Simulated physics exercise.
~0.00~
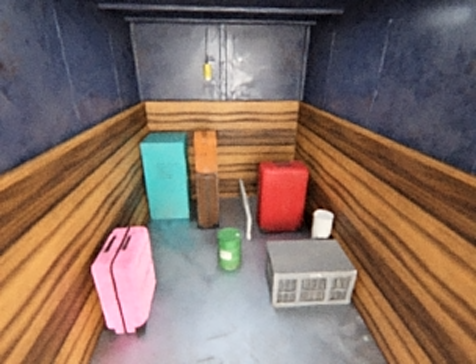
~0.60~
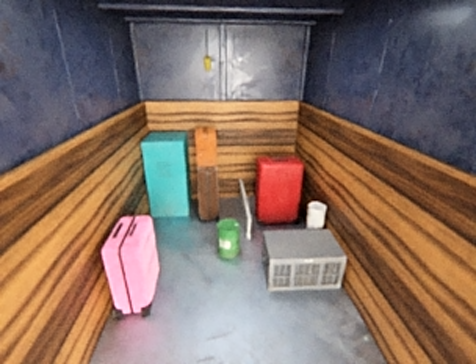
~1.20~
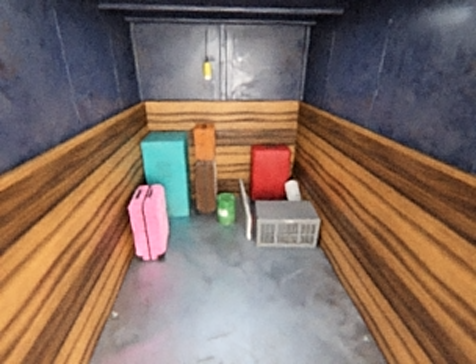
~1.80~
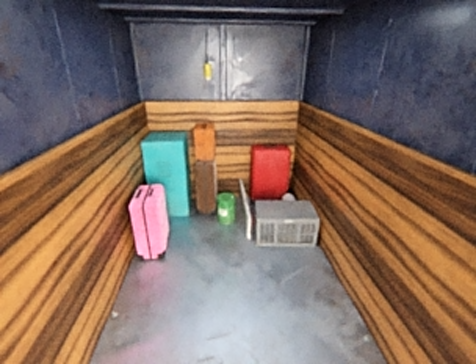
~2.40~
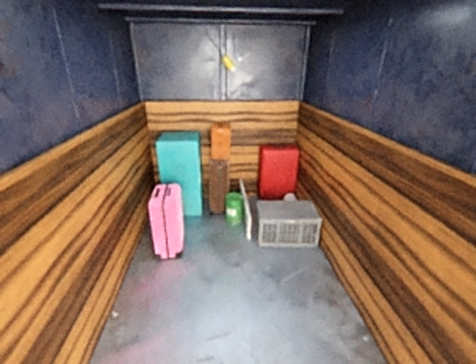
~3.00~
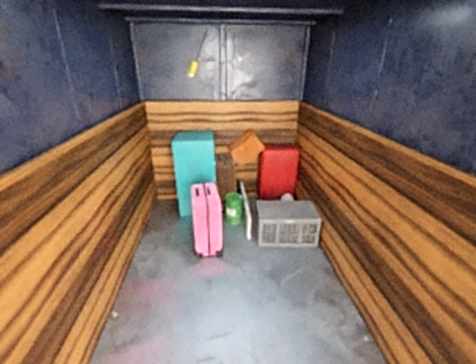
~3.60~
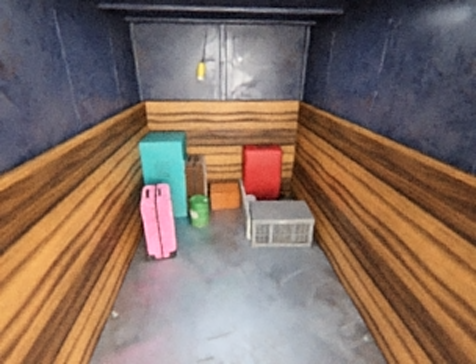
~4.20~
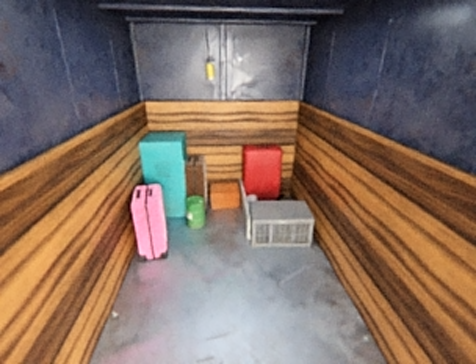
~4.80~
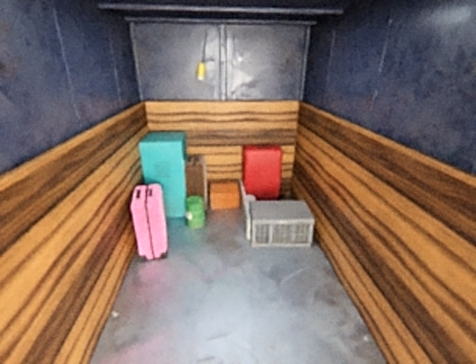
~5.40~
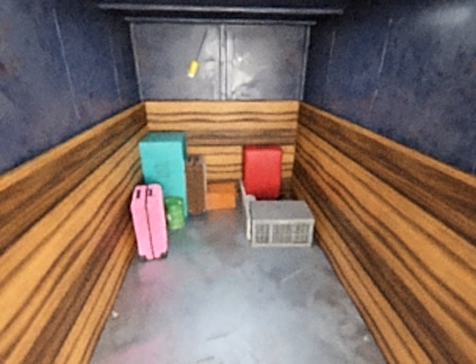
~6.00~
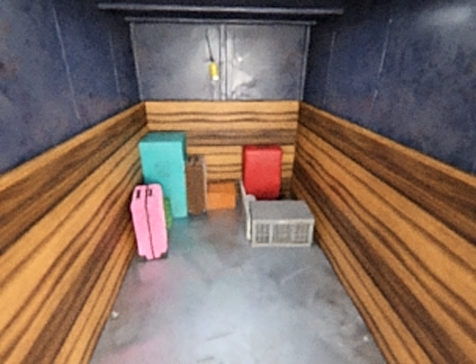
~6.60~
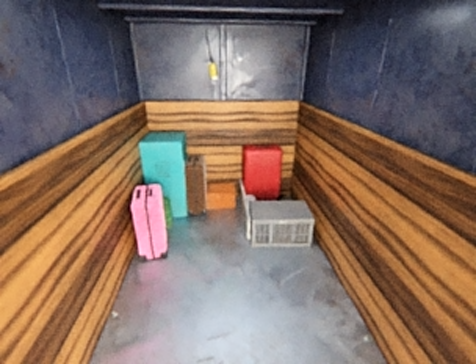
A tall turquoise box stayed near the back of a van while the pink suitcase and grey crate slid away towards the far end, a white canister toppled, and the orange box dropped from its perch before everything settled, the pink case still upright.
